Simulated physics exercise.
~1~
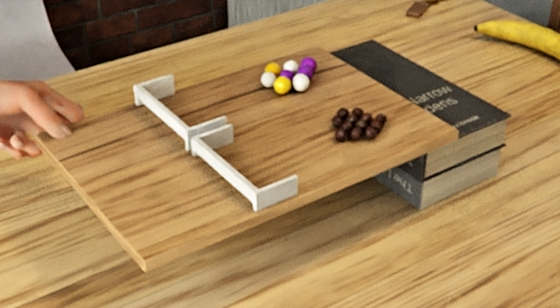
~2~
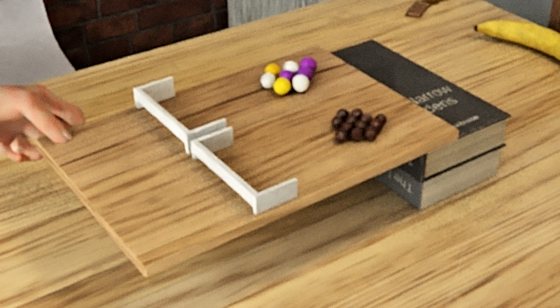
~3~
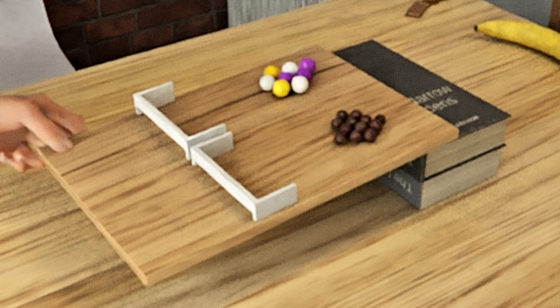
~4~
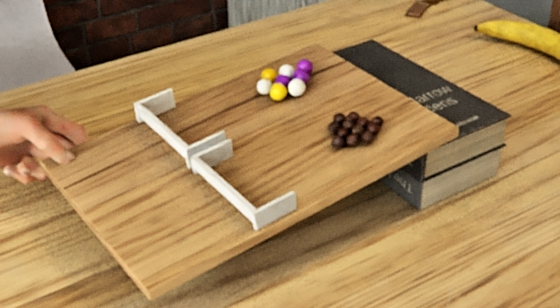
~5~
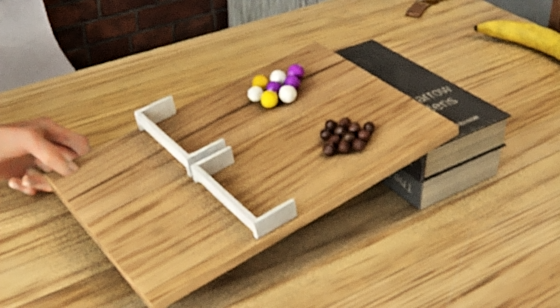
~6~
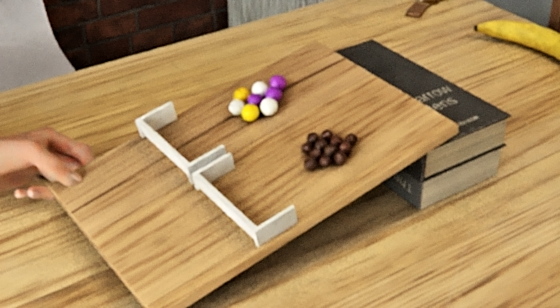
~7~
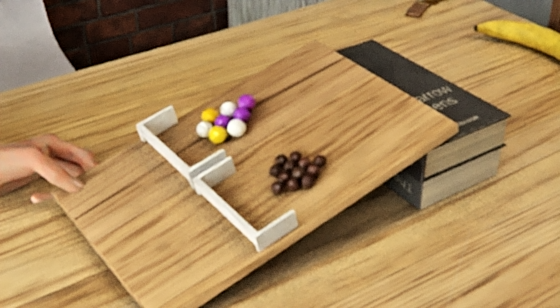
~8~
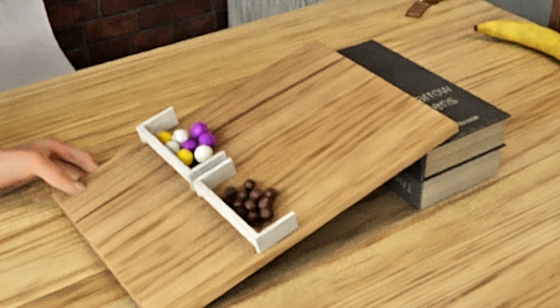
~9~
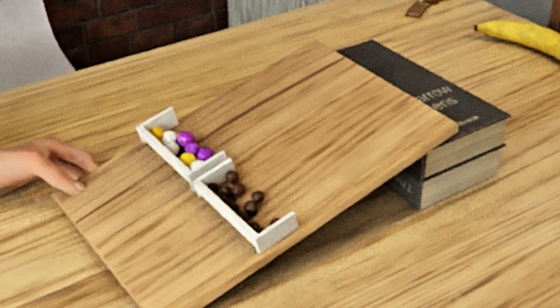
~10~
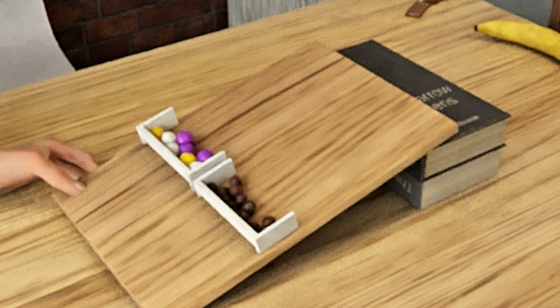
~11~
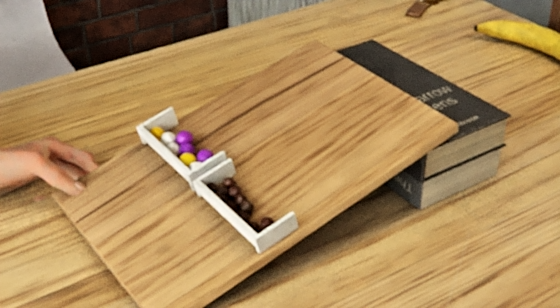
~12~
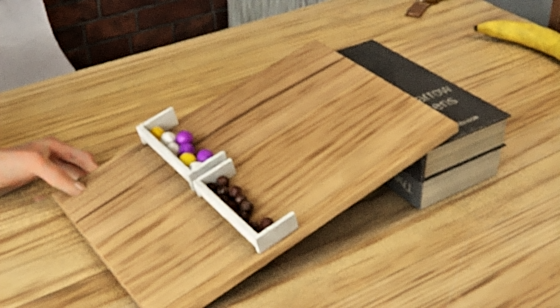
A hand at the left holds up the free end of a wooden board whose other end rests on dark books, seen from above on a wooden table with a banana at the upper right. Two white bars stand across the board, with a cluster of yellow, white and purple balls and a cluster of dark brown ones farther up. The hand slowly lowers the board's left end, steepening the slope. Both clusters begin to slide down and left, then reach the bars. They spread slightly and settle, each gathered behind its own bar, while the board rests tilted.
